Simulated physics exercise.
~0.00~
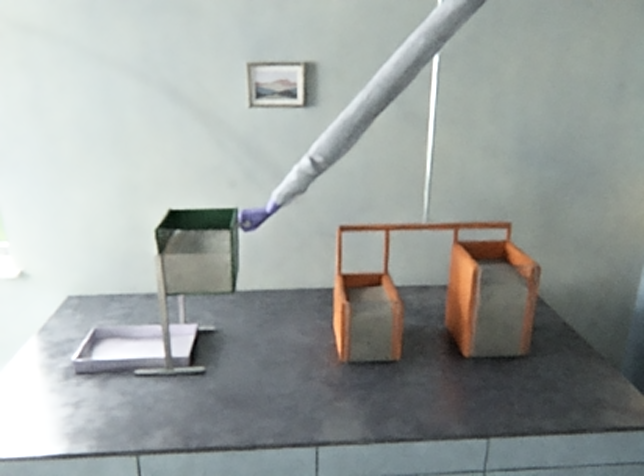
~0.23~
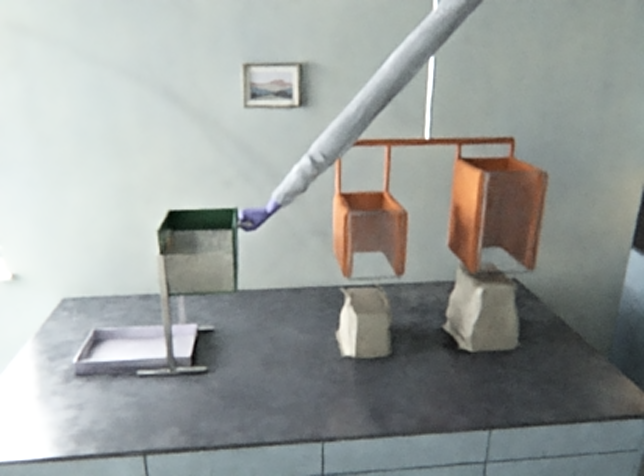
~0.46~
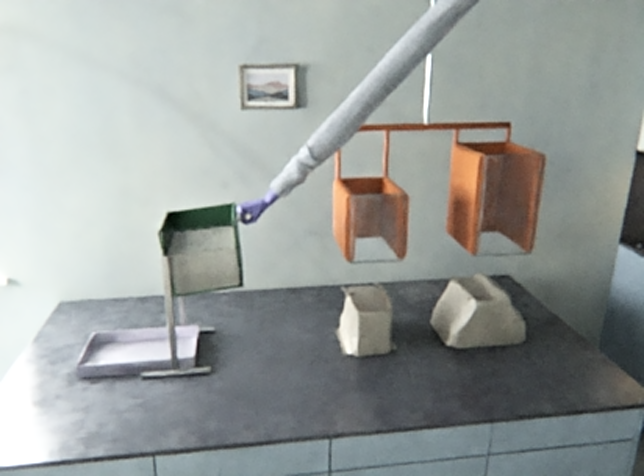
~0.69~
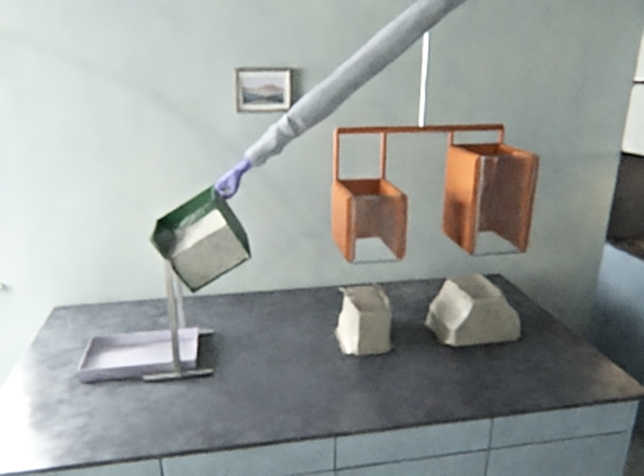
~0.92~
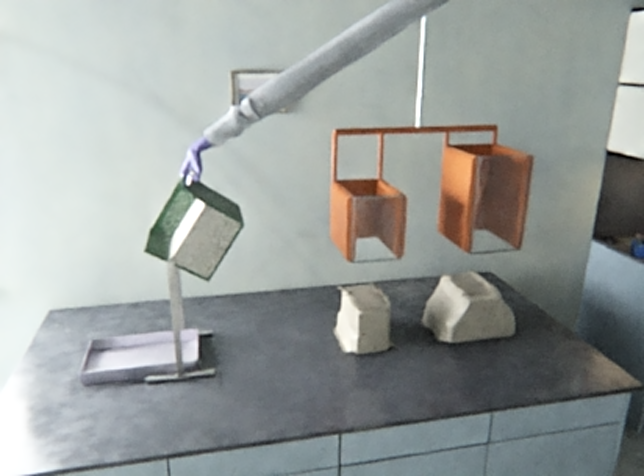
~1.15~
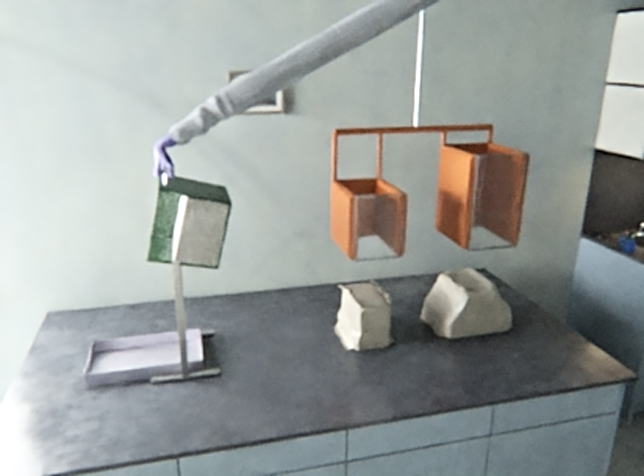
An orange double frame and a green-sided tub move above a dark worktop by a pale wall, seen from the front, slightly above. The tub of grey clay stands on a stand at left beside a pale tray, with two grey blocks at right. The frame lifts off the blocks, the right one slumps, then a purple-gloved hand on a grey-sleeved arm tips the tub leftward as the camera drifts slightly.
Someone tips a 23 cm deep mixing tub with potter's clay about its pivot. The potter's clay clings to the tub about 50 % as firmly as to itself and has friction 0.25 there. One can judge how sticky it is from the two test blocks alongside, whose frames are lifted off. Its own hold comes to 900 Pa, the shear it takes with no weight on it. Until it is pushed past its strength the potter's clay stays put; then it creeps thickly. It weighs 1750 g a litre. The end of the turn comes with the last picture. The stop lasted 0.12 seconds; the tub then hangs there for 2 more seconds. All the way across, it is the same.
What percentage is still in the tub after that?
About 100 %.
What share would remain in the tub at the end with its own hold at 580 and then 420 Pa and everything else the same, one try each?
First try roughly 100 per cent, second try roughly 100 per cent.
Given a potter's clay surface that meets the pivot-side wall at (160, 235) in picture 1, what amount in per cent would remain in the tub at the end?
Then roughly 100 %.
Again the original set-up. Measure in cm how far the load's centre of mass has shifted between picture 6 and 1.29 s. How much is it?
Roughly 0 cm.
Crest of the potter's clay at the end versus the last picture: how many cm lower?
About 0 cm.
After 1.29 s, the tub is at 76 degrees and holds 100 %.
After 1.46 s, the tub is at 76 degrees and holds 100 %.
After 1.63 s, the tub is at 76 degrees and holds 100 %.
After 1.80 s, the tub is at 76 degrees and holds 100 %.
After 3.15 s, at the end, the tub is at 76 degrees and holds 100 %.
